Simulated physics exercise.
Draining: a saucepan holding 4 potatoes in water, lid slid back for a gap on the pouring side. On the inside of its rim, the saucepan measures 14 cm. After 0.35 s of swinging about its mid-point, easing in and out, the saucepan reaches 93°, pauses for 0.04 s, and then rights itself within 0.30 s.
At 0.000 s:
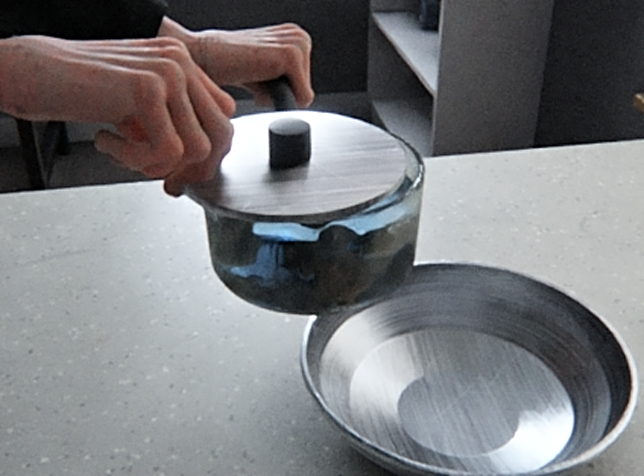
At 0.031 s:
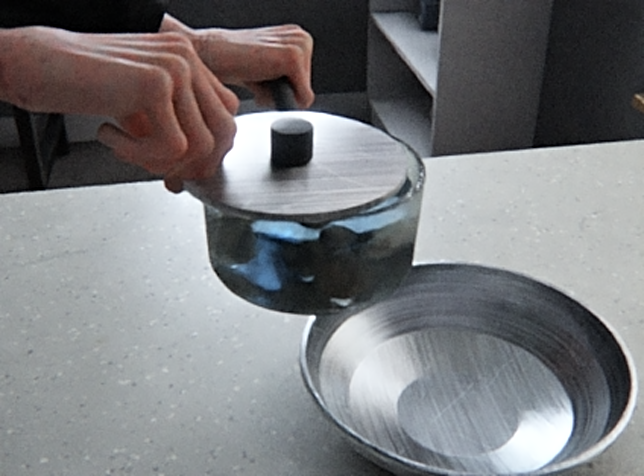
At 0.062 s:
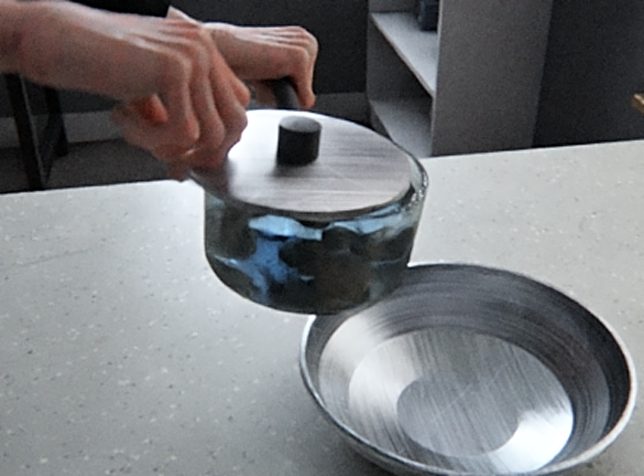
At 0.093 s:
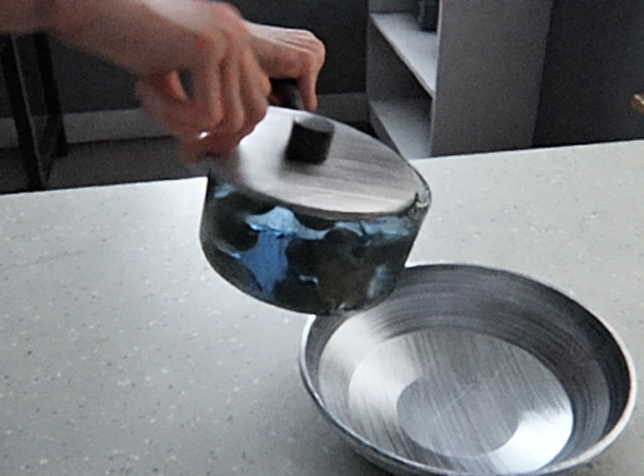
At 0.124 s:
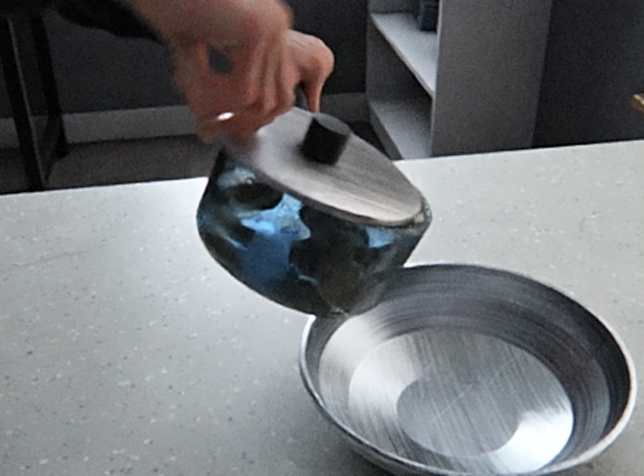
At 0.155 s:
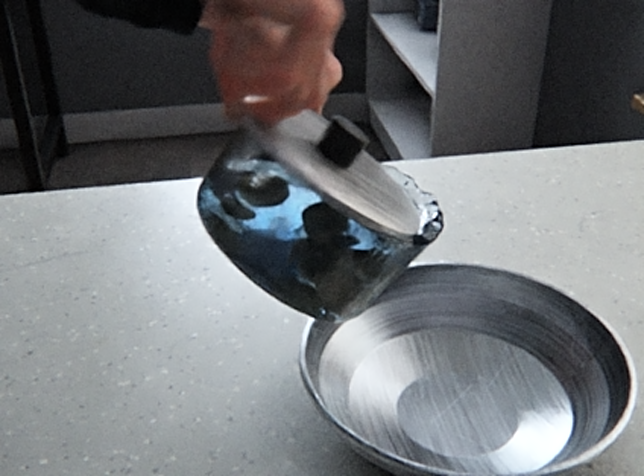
Hands gripping a lidded glass saucepan of water and dark lumps, tilting it steeply rightward above a wide metal bowl.
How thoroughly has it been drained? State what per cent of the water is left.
About 52 per cent is left.
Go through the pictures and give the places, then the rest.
It leans 0°; its right rim is at (418, 158); the water meets the walls at (207, 199) and (413, 180); the lid's edge is at (400, 151), 9 mm short of the rim, in the first frame.
It leans 2°; its right rim is at (419, 161); the water meets the walls at (207, 198) and (413, 181), in the second frame.
It leans 7°; its right rim is at (421, 170); the water meets the walls at (209, 196) and (415, 184), in the third frame.
It leans 15°; its right rim is at (424, 185); the water meets the walls at (209, 193) and (420, 188), in the fourth frame.
It leans 26°; its right rim is at (424, 203); the water meets the walls at (209, 192) and (424, 194), in the fifth frame.
It leans 38°; its right rim is at (420, 225); the water meets the walls at (204, 186) and (402, 202); 2 per cent is over the edge; the lid's edge is at (412, 209), 9 mm short of the rim, in the sixth frame.
After 0.29 s the tilt is 86° and 81 per cent of the water is still in the saucepan.
After 0.39 s the tilt is 93° and 68 per cent of the water is still in the saucepan.
After 0.49 s the tilt is 70° and 58 per cent of the water is still in the saucepan.
After 0.60 s the tilt is 19° and 53 per cent of the water is still in the saucepan.
In the end 52 per cent of the water is still in the saucepan.
